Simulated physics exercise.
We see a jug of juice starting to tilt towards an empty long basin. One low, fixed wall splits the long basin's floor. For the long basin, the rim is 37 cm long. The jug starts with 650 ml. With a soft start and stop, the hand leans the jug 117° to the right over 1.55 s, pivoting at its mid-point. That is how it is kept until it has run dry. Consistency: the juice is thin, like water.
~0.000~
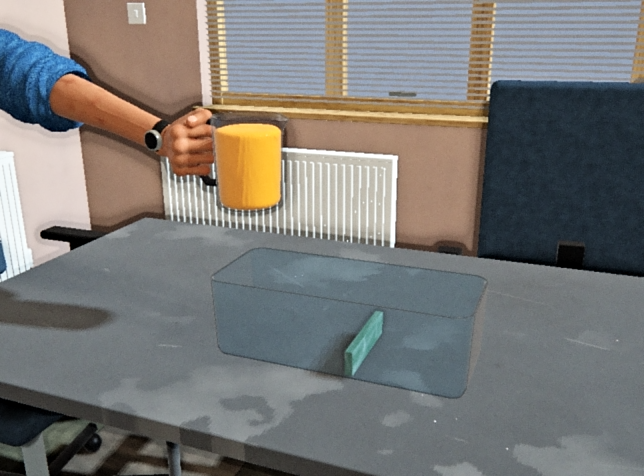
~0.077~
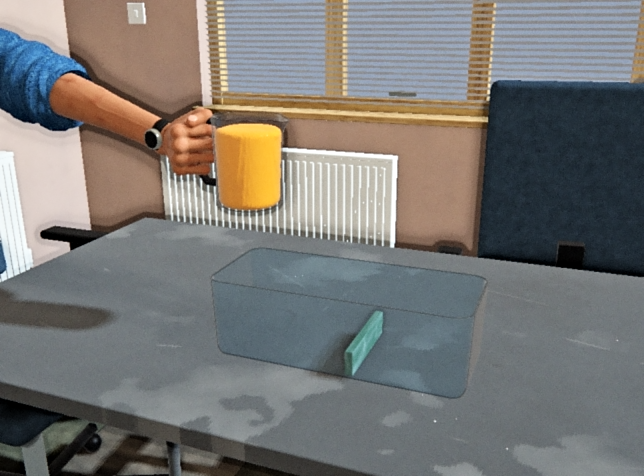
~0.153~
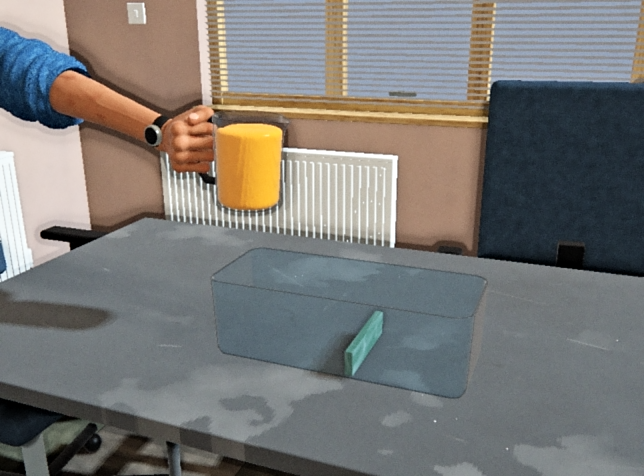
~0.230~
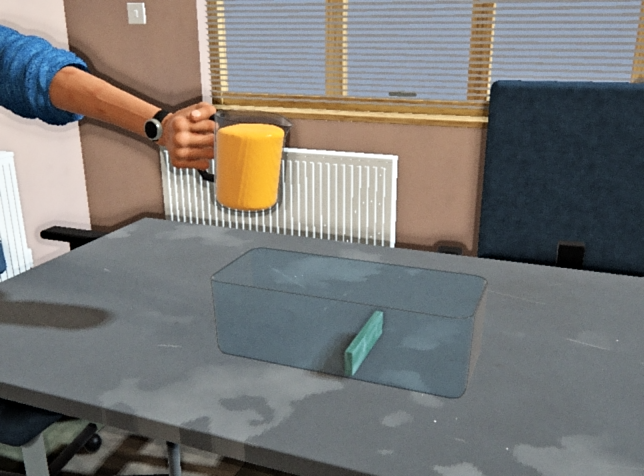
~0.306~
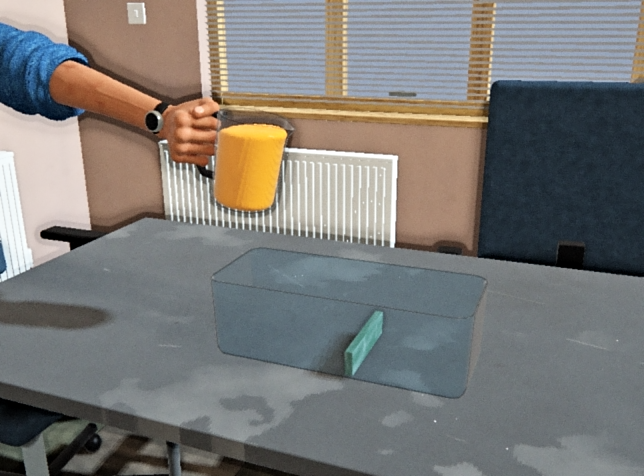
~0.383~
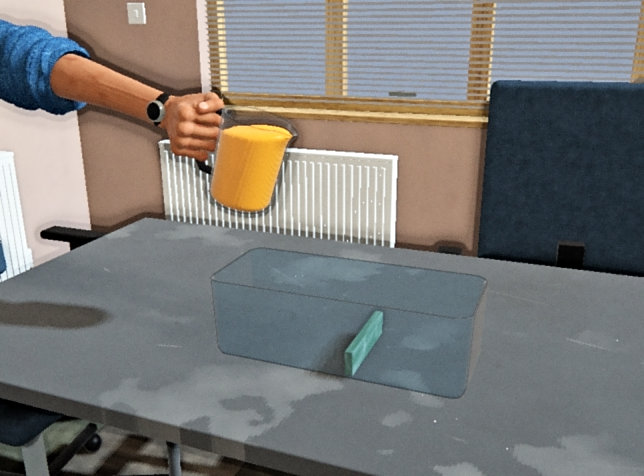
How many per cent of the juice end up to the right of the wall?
About 11 per cent.
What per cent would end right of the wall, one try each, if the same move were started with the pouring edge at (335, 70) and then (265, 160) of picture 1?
Try 1: 90 %; try 2: 5 %.
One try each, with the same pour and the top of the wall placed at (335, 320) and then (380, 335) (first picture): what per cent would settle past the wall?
75 per cent first, 10 per cent second.
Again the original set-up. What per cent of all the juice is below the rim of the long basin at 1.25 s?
The fraction sits near 66 in a hundred.
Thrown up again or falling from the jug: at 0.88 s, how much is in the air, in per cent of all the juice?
Roughly 16 percent.
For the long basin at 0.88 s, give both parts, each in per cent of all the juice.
Left roughly 8, right roughly 0.
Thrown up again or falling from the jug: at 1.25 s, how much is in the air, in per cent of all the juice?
Near 16 in a hundred.
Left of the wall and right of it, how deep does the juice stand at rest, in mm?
About 20 mm left, about 4 mm right.
After 0.88 s the tilt is 71° and 76 per cent is still to pour, 8 is left of the wall and 0 right of it.
After 1.25 s the tilt is 107° and 18 per cent is still to pour, 58 is left of the wall and 7 right of it.
After 1.63 s the tilt is 117° and 0 per cent is still to pour, 86 is left of the wall and 10 right of it.
After 2.05 s the tilt is 117° and 0 per cent is still to pour, 86 is left of the wall and 11 right of it.
In the end 86 per cent lies left of the wall, 11 right of it and 4 outside.
